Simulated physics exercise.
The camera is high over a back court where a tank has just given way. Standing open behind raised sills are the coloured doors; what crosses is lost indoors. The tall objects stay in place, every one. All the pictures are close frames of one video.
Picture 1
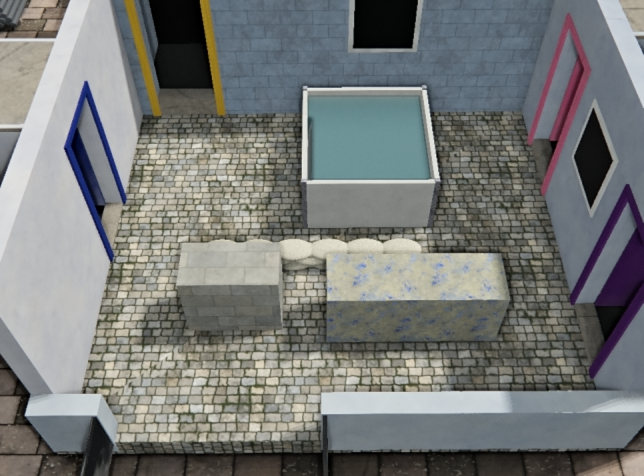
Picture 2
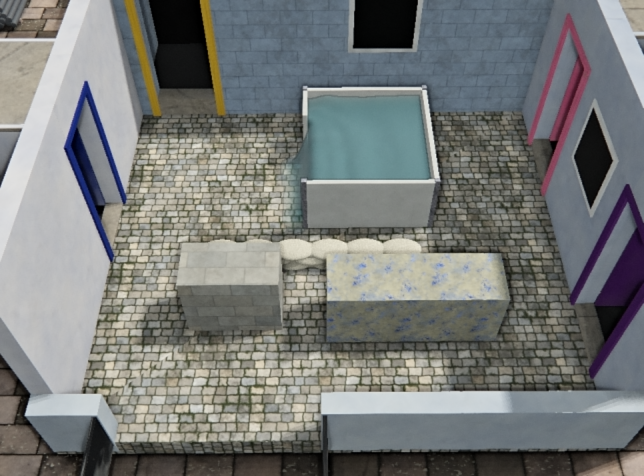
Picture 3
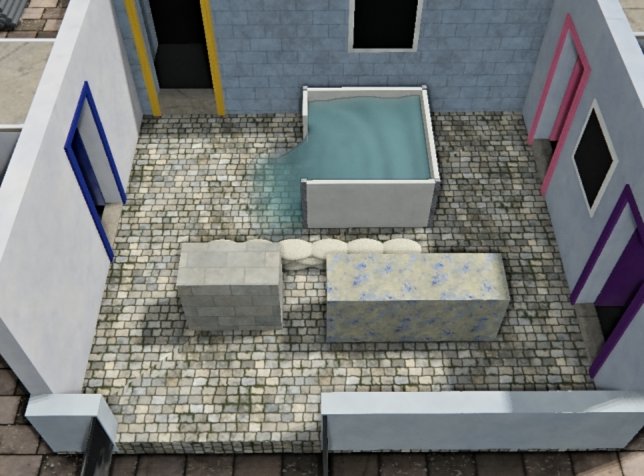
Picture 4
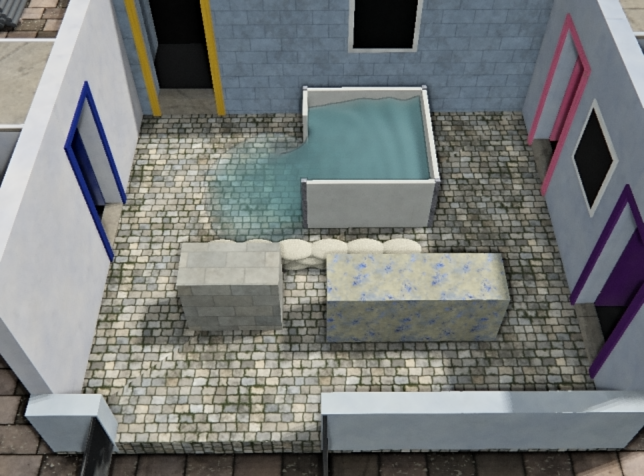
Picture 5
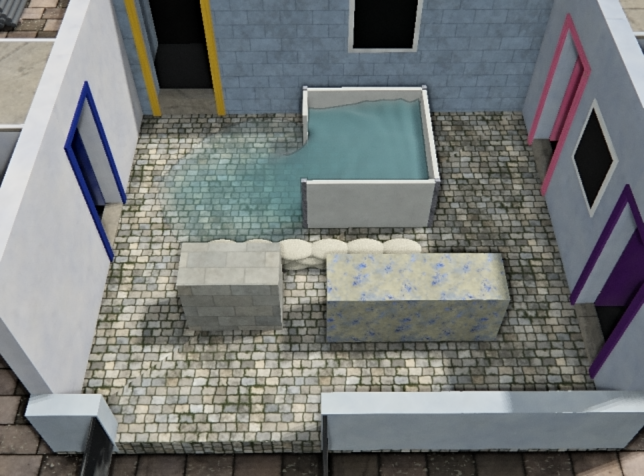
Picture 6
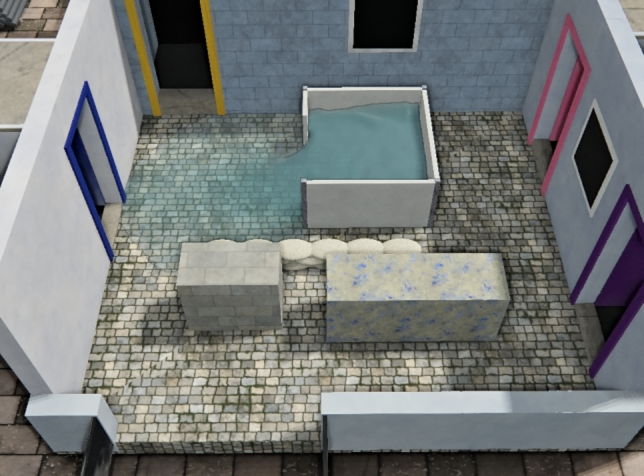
Teal water pouring from the open left side of a white tank and spreading leftward across a cobbled walled court.
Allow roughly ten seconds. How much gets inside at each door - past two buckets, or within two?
The purple door within two, the yellow door within two, the blue door past two, the pink door within two.
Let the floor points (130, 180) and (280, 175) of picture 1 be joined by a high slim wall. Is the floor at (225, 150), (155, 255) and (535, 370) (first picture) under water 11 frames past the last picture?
Results in order: Swamped / swamped / bone-dry.
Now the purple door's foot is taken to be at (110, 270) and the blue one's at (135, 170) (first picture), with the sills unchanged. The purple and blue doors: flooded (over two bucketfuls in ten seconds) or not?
In that case the purple door runs past it while the blue door runs past it.
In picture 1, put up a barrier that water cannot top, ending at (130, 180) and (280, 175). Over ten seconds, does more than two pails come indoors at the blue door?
Blue exceeds the limit.
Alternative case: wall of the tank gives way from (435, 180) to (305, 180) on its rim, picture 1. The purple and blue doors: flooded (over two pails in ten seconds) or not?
In that setup the purple door runs over the limit, but the blue door runs over the limit.
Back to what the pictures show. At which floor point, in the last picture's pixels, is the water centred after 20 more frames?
I'd say near (251, 194).
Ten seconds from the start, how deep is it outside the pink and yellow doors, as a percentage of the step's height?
First around 30 percent, second around 20 percent.
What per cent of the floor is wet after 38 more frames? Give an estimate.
About 65 per cent.
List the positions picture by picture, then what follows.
The first frame shows still water in the open tank at (367, 137).
In the second frame, the front is at (301, 230), out from the gap at (308, 179).
In the third frame, the front is at (258, 162), out from the gap at (308, 179).
In the fourth frame, the front is at (212, 174), out from the gap at (308, 181).
In the fifth frame, water pours out at (308, 181) and has run to (166, 183).
In the sixth frame, the front is at (131, 174), out from the gap at (308, 181).
A moment on, water covers 30 % of the floor; the purple door not reached, the yellow door wet at the sill, nothing in, the blue door far over two buckets in, the pink door not reached.
Next, water covers 35 % of the floor; the purple door not reached, the yellow door under two buckets in, the blue door far over two buckets in, the pink door not reached.
Then, water covers 45 % of the floor; the purple door not reached, the yellow door under two buckets in, the blue door far over two buckets in, the pink door not reached.
Later, water covers 65 % of the floor; the purple door not reached, the yellow door under two buckets in, the blue door far over two buckets in, the pink door wet at the sill, nothing in.
In the end, water covers 90 % of the floor; the purple door wet at the sill, nothing in, the yellow door under two buckets in, the blue door far over two buckets in, the pink door wet at the sill, nothing in.
